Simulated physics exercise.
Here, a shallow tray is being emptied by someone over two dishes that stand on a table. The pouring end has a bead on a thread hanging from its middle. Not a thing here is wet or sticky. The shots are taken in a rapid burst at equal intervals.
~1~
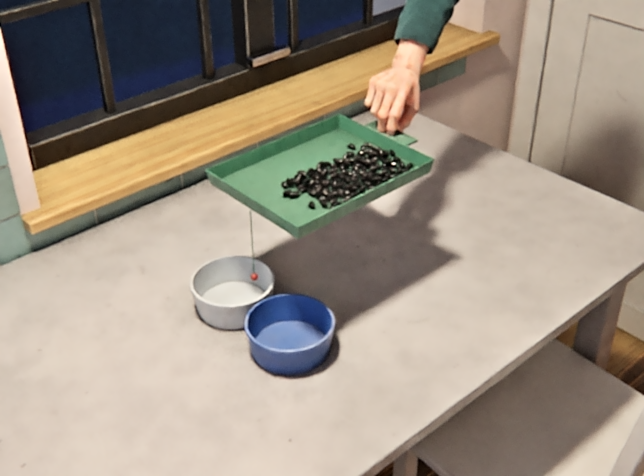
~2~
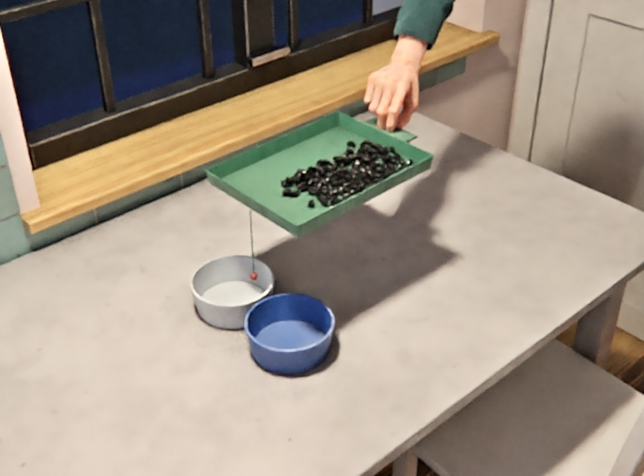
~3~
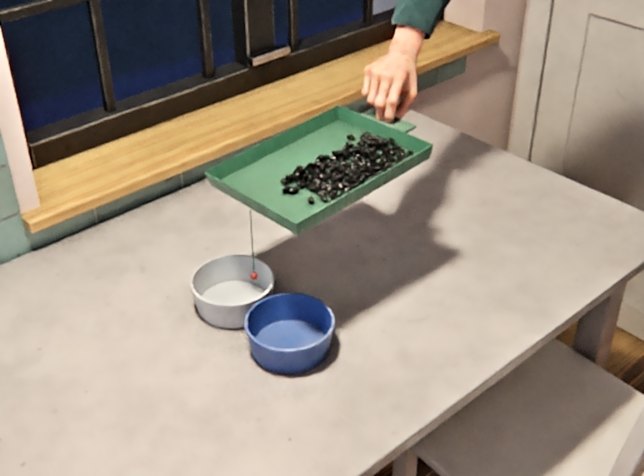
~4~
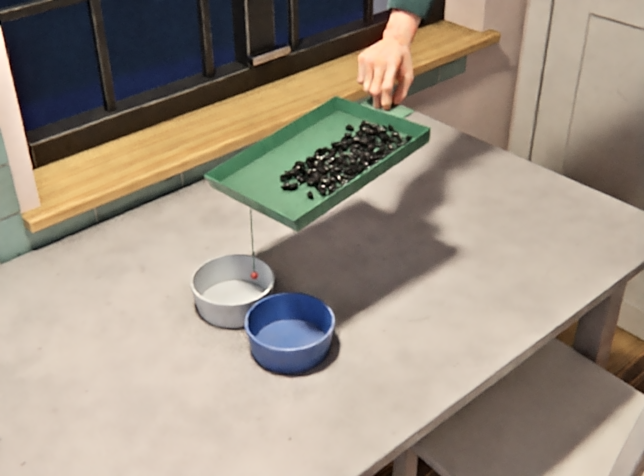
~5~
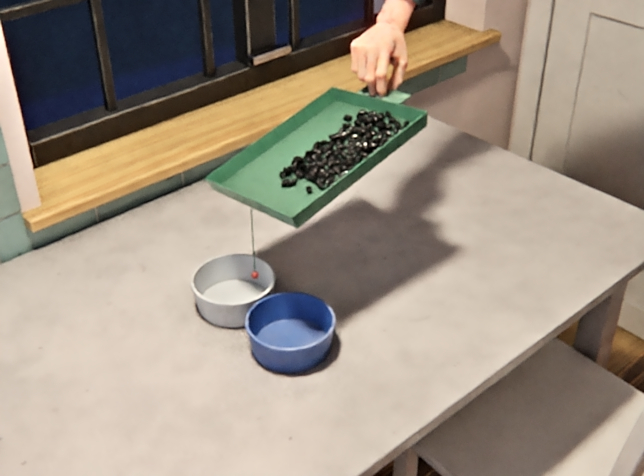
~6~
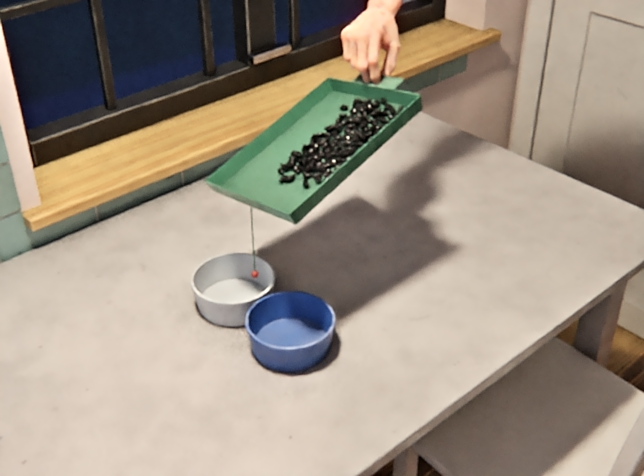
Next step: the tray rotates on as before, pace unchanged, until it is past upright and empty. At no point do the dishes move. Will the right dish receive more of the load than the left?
No, the left dish does.
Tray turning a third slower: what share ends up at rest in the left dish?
Roughly 60 percent.
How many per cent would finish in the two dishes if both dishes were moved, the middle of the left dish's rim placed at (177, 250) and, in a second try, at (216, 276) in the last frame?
Around 60 per cent for the first position, around 80 per cent for the second.
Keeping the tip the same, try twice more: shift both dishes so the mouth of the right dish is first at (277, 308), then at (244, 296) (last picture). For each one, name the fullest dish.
Case one: The dish at left. Case two: The dish at left.
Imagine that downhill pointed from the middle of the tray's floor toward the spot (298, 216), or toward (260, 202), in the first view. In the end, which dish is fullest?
Results - the dish on the right side first, the dish on the left side second.
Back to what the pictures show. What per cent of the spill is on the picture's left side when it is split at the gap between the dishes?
100 in a hundred, roughly.
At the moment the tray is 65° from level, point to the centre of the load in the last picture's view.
I'd put the middle close to (245, 170).
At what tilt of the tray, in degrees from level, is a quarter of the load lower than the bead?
I'd put it at about 95 degrees.
Shortly afterwards, tray tipped steeply; all but a few on the tray; a little in the air.
Next, tray tipped past a quarter turn; near half on the tray; near a quarter in the left dish; near a quarter outside both; a little in the air.
Some moments later, tray tipped past a quarter turn; near two thirds in the left dish; near a third outside both.
In the end, tray tipped past a quarter turn; none at all in the right dish; near two thirds in the left dish; near a third outside both.
